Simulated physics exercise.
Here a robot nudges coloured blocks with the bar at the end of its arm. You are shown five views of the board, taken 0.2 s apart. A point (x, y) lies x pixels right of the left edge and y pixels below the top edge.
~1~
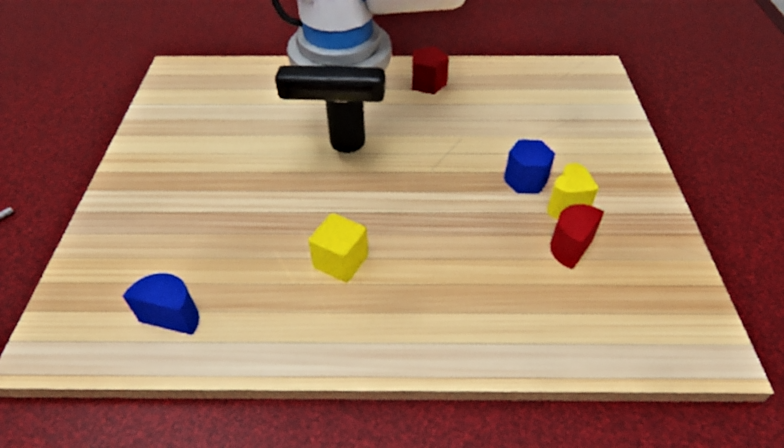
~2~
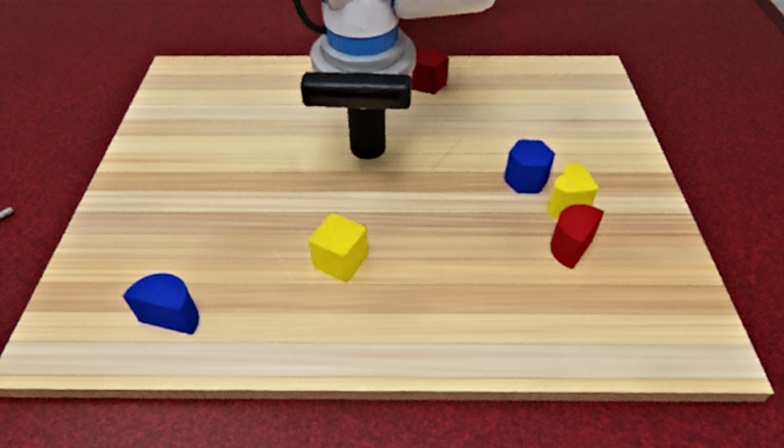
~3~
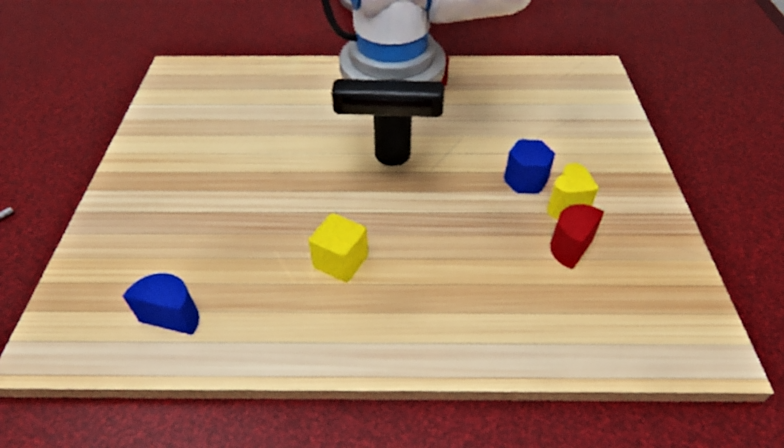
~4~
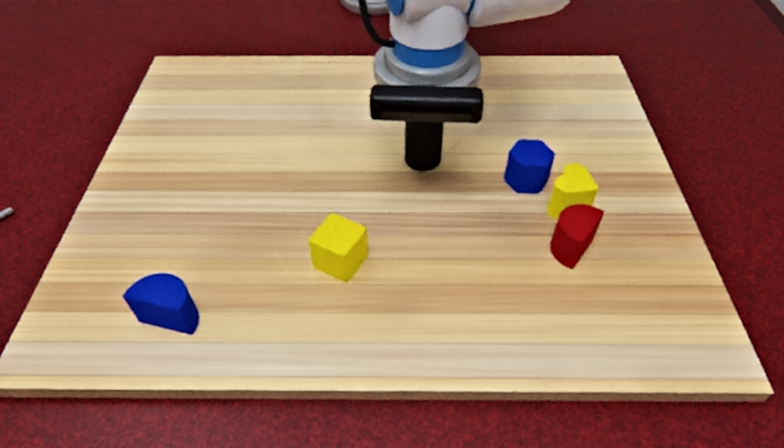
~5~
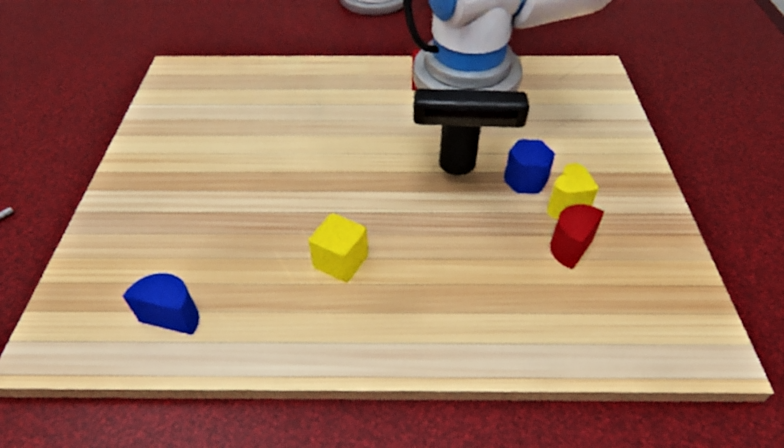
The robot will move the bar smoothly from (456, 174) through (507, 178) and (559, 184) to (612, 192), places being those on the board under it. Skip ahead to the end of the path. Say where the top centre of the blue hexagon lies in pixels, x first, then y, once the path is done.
Its top centre is at about (650, 148).
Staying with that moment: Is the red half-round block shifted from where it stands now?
No.
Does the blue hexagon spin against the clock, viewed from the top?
Final answer: Yes.
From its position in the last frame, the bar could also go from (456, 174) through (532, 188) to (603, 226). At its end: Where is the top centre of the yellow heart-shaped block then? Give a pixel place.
Most likely (650, 213).
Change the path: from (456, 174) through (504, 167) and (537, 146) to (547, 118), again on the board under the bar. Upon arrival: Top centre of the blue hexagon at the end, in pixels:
It is going to be at (554, 153).
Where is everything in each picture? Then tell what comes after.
In the first picture, bar tip at (348, 142); block tops, blue hexagon at (533, 152); yellow heart-shaped block at (576, 179); red half-round block at (580, 219).
In the second picture, bar at (368, 148); blocks unchanged.
In the third picture, bar at (393, 154); blocks unchanged.
In the fourth picture, bar at (423, 160); blocks unchanged.
In the fifth picture, bar at (457, 163); blue hexagon at (533, 152); yellow heart-shaped block at (576, 179); red half-round block at (580, 219).
On the path given first. One third of the way, bar at (510, 167); blue hexagon at (556, 153); yellow heart-shaped block at (580, 180), turned 15° clockwise.
Two thirds of the way, bar at (563, 173); blue hexagon at (607, 152), turned 30° anticlockwise; yellow heart-shaped block at (586, 182), turned 40° clockwise.
At the end, bar at (617, 181); blue hexagon at (650, 148), turned 75° anticlockwise; yellow heart-shaped block at (593, 184), turned 70° clockwise; red half-round block in place.
